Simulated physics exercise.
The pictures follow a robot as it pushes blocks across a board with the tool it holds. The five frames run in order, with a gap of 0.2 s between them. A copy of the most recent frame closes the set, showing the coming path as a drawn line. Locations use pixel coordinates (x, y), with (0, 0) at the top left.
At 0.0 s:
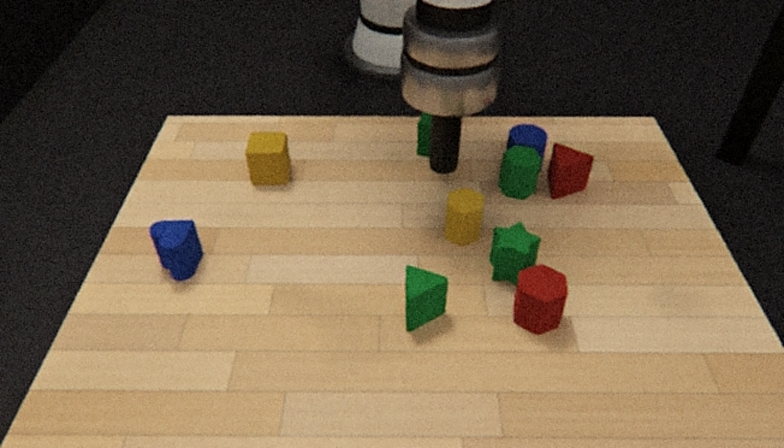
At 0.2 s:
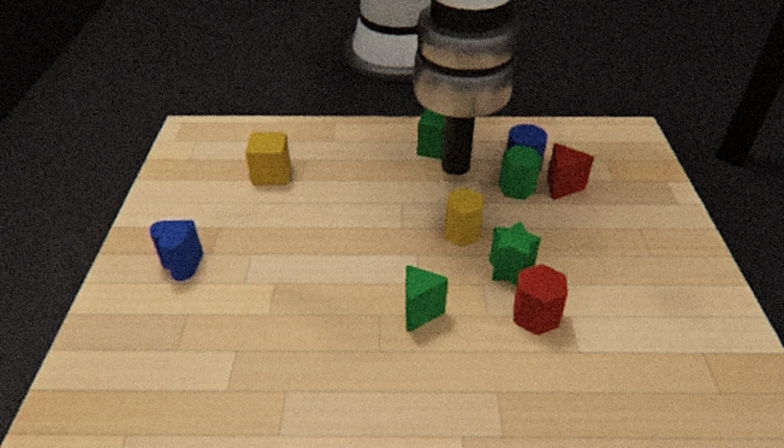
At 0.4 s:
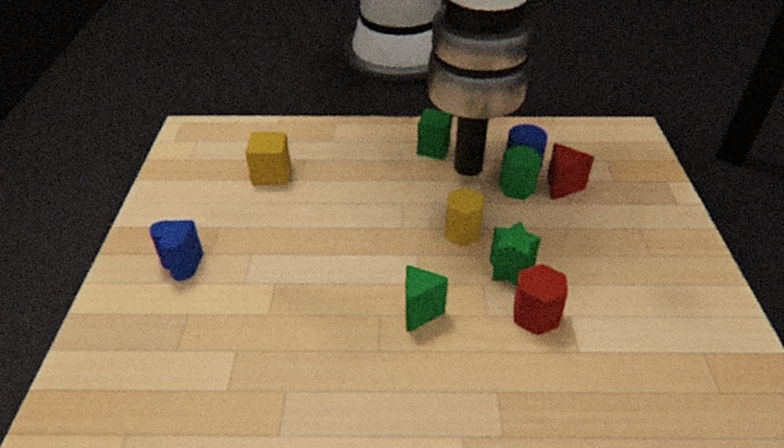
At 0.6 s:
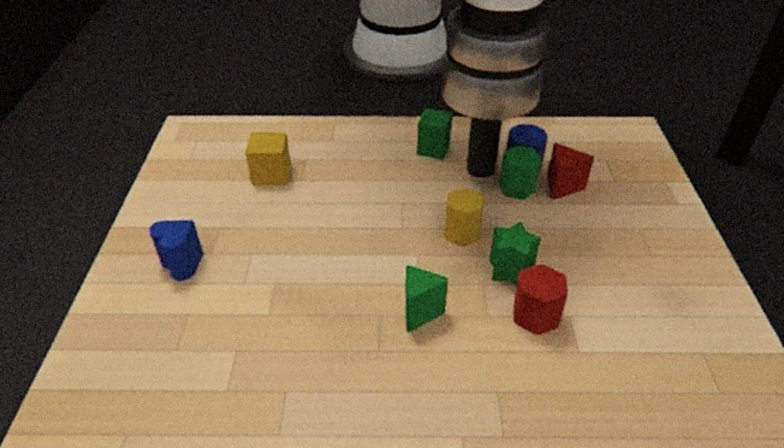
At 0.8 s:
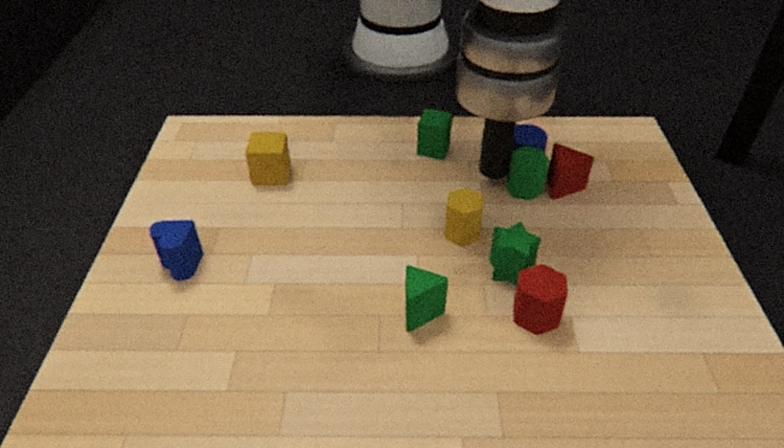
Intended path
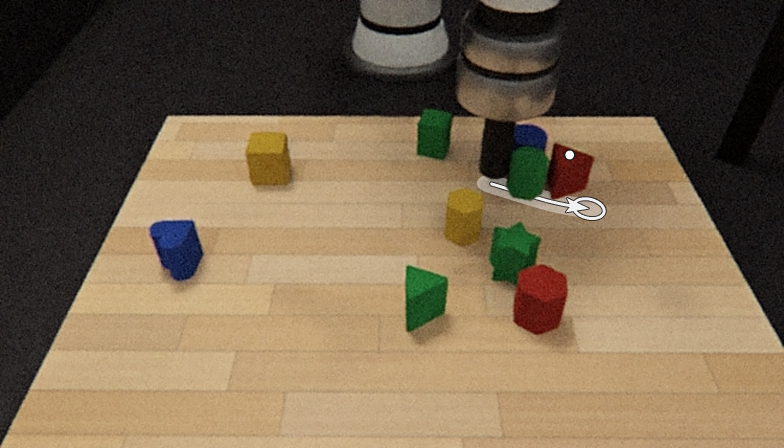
A robot arm with a dark, rod-like tip hangs over the far side of a pale wooden table, seen from the front and above in a dim room. Yellow and blue blocks sit at left, with green, yellow, red and blue pieces at centre and right. The tip glides steadily rightward and nudges a green block slightly right, while the camera stays still.
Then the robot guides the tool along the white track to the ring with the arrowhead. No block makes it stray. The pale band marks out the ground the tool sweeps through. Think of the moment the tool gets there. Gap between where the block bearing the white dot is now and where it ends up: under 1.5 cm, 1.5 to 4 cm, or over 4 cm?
Once the path is done, the block bearing the white dot lies more than 4 cm from its present place.
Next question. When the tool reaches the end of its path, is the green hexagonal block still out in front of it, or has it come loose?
As far as I can tell, the green hexagonal block is still leading the way in front of the tool.
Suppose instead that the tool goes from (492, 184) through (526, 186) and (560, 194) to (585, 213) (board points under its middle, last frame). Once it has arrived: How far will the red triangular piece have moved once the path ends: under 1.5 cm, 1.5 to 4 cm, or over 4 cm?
It shifts by more than 4 cm.
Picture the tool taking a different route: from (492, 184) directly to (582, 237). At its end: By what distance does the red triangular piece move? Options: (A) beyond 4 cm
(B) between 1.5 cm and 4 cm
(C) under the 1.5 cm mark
My answer is option B.
The line goes from (492, 184) via (522, 193) and (555, 203), ending at (589, 208); the dot is on the red triangular piece.
What follows on the original path. One third of the way, tool (526, 180); green hexagonal block (565, 164), turned 15° anticlockwise; red triangular piece (589, 156), turned 30° anticlockwise.
Two thirds of the way, tool (558, 189); green hexagonal block (596, 168), turned 35° anticlockwise; red triangular piece (610, 154), turned 55° anticlockwise.
At the end, tool (593, 195); blue disc unmoved; green hexagonal block (626, 168), turned 70° anticlockwise; red triangular piece (622, 150), turned 85° anticlockwise.
